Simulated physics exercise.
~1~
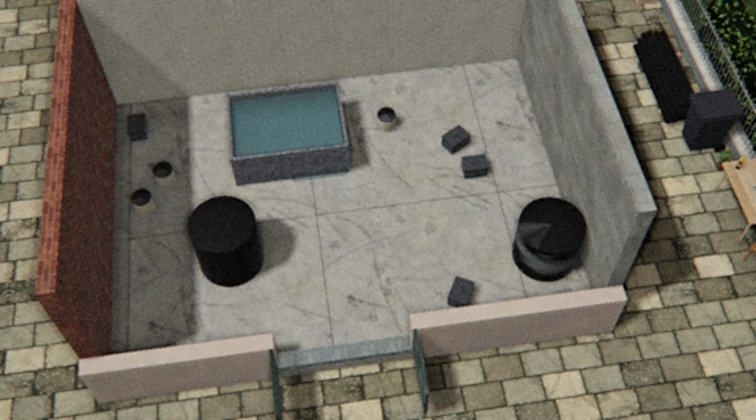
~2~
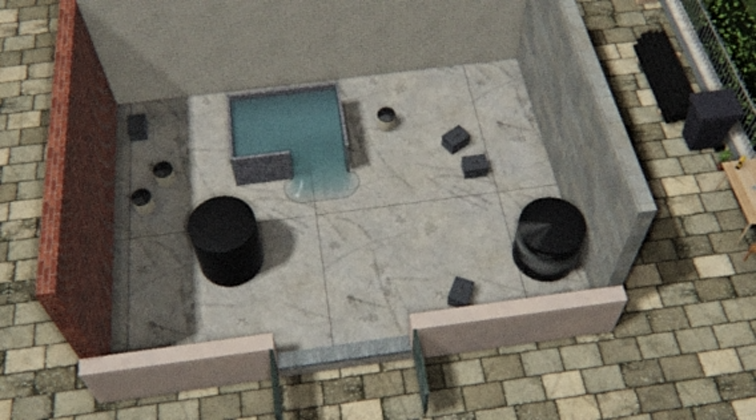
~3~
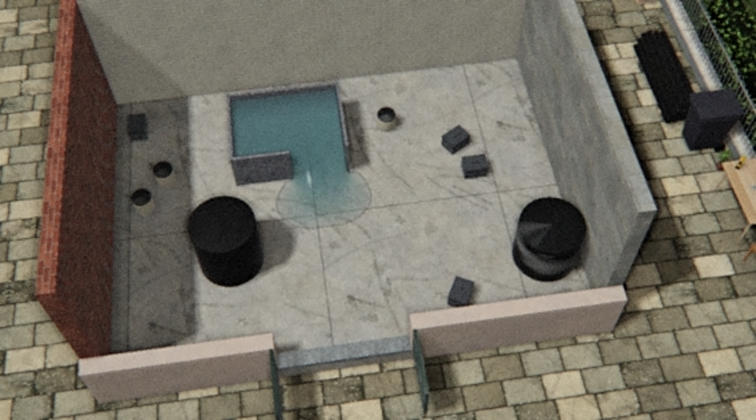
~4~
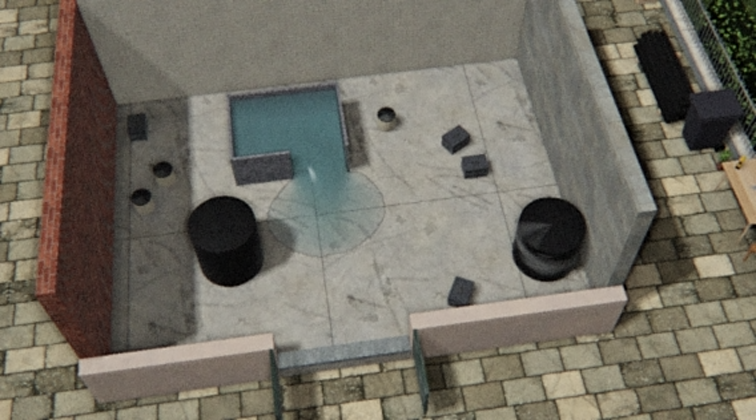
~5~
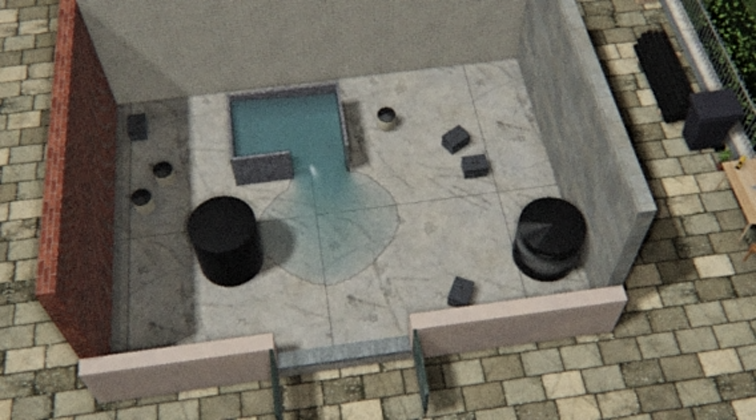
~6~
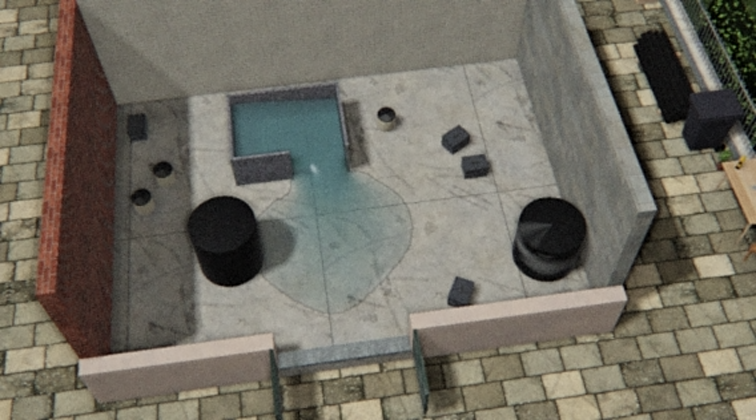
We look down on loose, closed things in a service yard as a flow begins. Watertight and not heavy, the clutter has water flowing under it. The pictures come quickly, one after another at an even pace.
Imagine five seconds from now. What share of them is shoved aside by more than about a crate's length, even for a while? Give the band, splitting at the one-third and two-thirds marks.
That share does not reach a third.
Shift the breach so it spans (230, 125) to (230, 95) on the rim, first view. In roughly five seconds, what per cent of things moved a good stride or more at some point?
I'd guess around 30 percent of them.
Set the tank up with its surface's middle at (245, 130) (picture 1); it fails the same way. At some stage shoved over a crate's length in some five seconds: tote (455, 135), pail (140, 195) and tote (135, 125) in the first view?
Object by object: Below the mark, below the mark, below the mark.
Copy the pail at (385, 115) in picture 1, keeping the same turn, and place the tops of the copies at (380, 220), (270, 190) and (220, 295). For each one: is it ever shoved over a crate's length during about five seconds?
The first travels far, the second sits tight and the third sits tight.
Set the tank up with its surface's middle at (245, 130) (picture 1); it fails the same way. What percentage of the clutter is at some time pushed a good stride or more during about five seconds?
I reckon around 10 percent of them.
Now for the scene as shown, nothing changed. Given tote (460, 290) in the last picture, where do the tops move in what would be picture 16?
Approximately at pixel (516, 293).
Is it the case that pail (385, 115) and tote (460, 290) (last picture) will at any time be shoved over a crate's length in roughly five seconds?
In order: Stayed within range; traveled far.
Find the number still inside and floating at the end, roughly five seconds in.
By my tally, 1.
A moment on, 0 of 7 are well off their spots; 0 afloat.
Next, 1 of 7 are well off their spots; 0 afloat.
Later, 1 of 7 are well off their spots; 1 afloat.
In the end, 1 of 7 are well off their spots, and 1 have been at some point; 1 afloat.
